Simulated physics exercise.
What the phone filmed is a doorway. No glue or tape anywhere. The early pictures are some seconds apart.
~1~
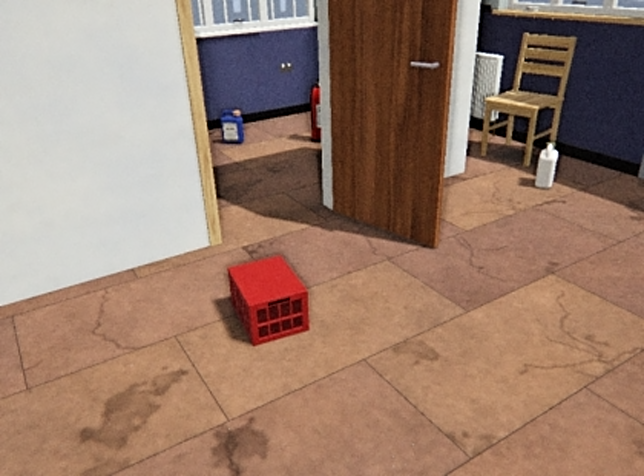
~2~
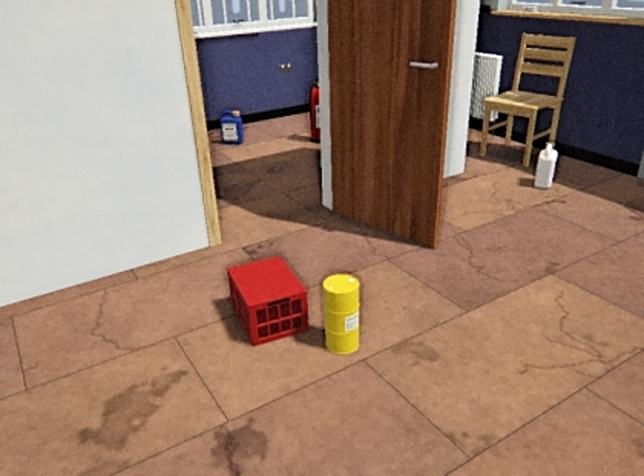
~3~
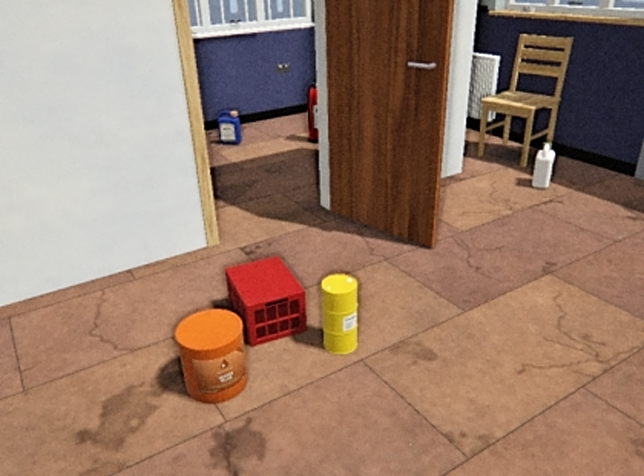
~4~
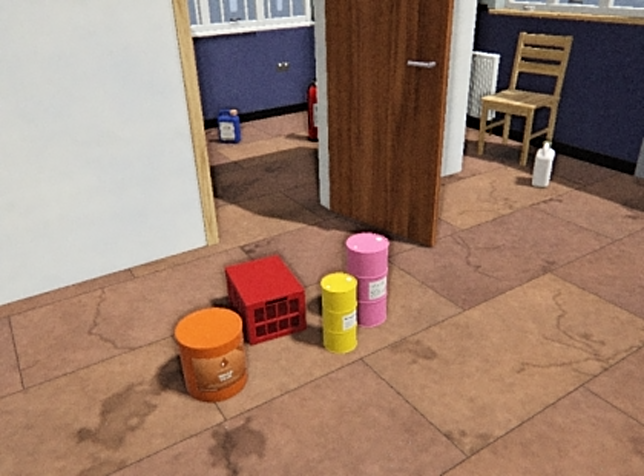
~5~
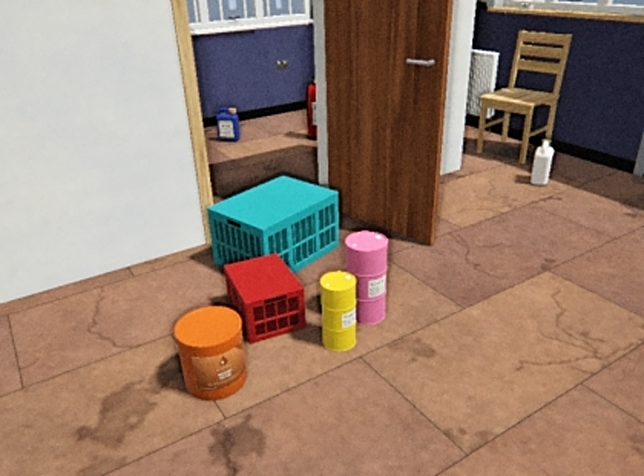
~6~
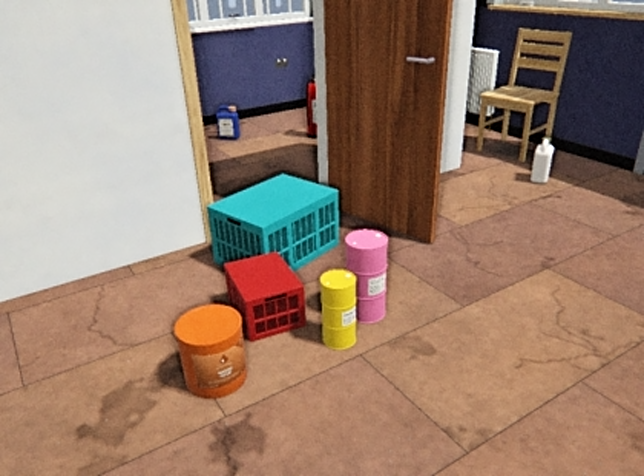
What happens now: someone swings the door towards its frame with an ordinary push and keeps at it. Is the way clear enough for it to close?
It gets stuck.
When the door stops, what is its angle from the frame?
Around 65 degrees.
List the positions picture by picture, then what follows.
Door wide open and still; red crate (268, 298), in the first picture.
Door wide open and still; yellow canister (342, 314), in the second picture.
Door wide open and still; red crate (265, 299), in the third picture.
Door wide open and still; yellow canister (339, 313); orange pail (213, 355), in the fourth picture.
Door wide open and still; red crate (264, 296); pink canister (366, 279), in the fifth picture.
Door wide open and still; turquoise chest (276, 226); yellow canister (339, 310), in the sixth picture.
Then, 0.60 s on from there, door 88° open.
Then, 0.90 s on from there, door 72° open.
In the end, door 63° open; all 5 unmoved. At the end, from the last picture's camera, turquoise chest near (275, 226).
